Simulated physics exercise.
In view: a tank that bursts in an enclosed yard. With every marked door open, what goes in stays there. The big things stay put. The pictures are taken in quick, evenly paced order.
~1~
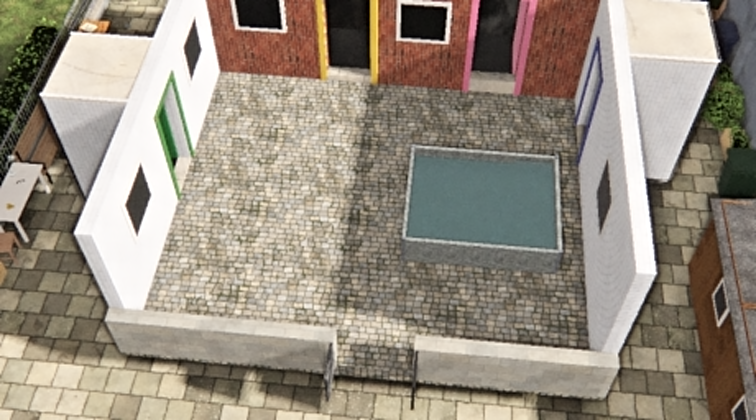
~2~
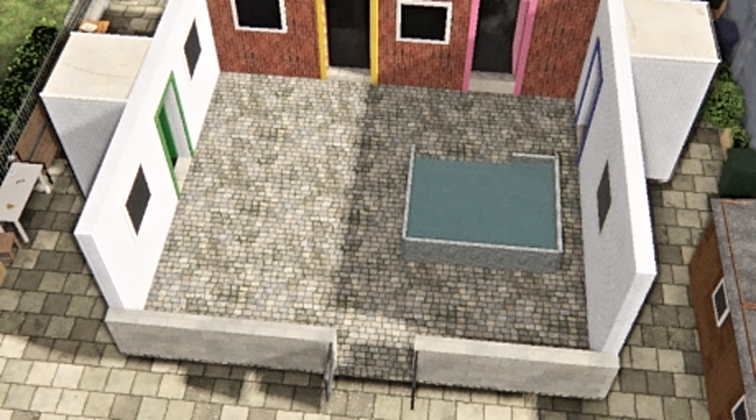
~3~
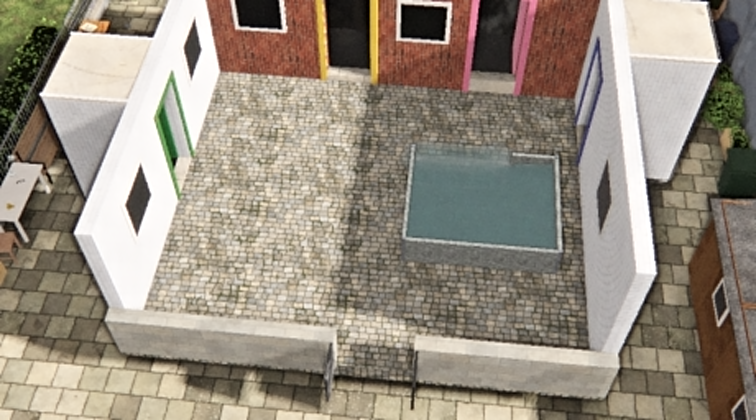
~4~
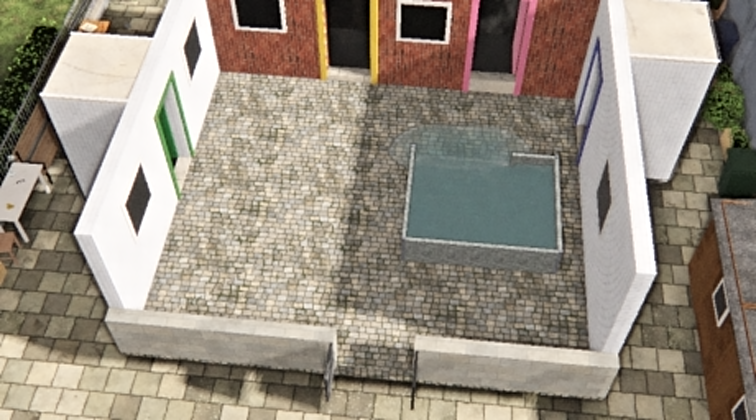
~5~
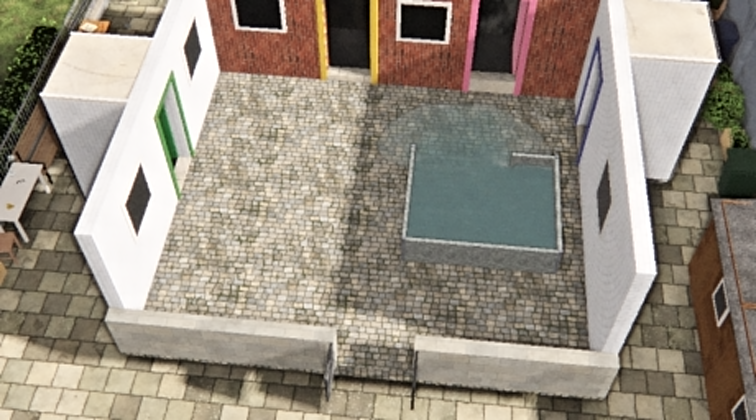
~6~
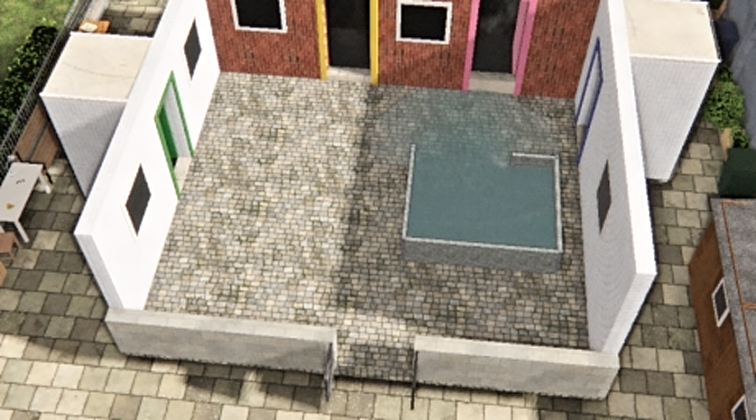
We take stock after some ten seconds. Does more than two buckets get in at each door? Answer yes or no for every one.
Pink door: No, yellow door: No, blue door: Yes, green door: Yes.
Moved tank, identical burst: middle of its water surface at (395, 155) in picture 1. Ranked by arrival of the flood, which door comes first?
The one you want is the yellow-painted one.
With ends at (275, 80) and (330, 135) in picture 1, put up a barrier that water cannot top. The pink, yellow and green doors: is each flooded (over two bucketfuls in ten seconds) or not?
I'd say the pink door remains below the mark, the yellow door gets past the mark, and the green door remains below the mark.
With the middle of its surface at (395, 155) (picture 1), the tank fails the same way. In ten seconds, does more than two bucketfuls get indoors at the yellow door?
As far as I can tell, yellow gets swamped.
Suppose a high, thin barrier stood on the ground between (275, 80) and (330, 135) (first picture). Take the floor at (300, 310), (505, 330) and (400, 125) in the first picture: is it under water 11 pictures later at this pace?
Taking the points in order, they are high and dry, high and dry and inundated.
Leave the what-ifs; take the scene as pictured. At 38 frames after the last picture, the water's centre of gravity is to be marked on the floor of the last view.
I reckon somewhere around (402, 171).
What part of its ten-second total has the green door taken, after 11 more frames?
Near 0 in a hundred.
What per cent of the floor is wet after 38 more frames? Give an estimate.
It should be close to 65 %.
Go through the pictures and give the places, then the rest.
Still water in the open tank at (483, 199), in the first picture.
The front is at a hidden place, out from the gap on the open tank's far side, in the second picture.
The front is at a hidden place, out from the gap on the open tank's far side, in the third picture.
The front is at (524, 147), out from the gap on the open tank's far side, in the fourth picture.
The front is at (491, 108), out from the gap on the open tank's far side, in the fifth picture.
The front is at (500, 94), out from the gap on the open tank's far side, in the sixth picture.
A moment on, water covers 20 % of the floor; the pink door wet at the sill, nothing in, the yellow door not reached, the blue door wet at the sill, nothing in, the green door not reached.
Next, water covers 20 % of the floor; the pink door under two buckets in, the yellow door wet at the sill, nothing in, the blue door wet at the sill, nothing in, the green door not reached.
Then, water covers 40 % of the floor; the pink door under two buckets in, the yellow door wet at the sill, nothing in, the blue door over two buckets in, the green door not reached.
Later, water covers 65 % of the floor; the pink door under two buckets in, the yellow door under two buckets in, the blue door far over two buckets in, the green door under two buckets in.
In the end, water covers 95 % of the floor; the pink door under two buckets in, the yellow door under two buckets in, the blue door far over two buckets in, the green door over two buckets in.
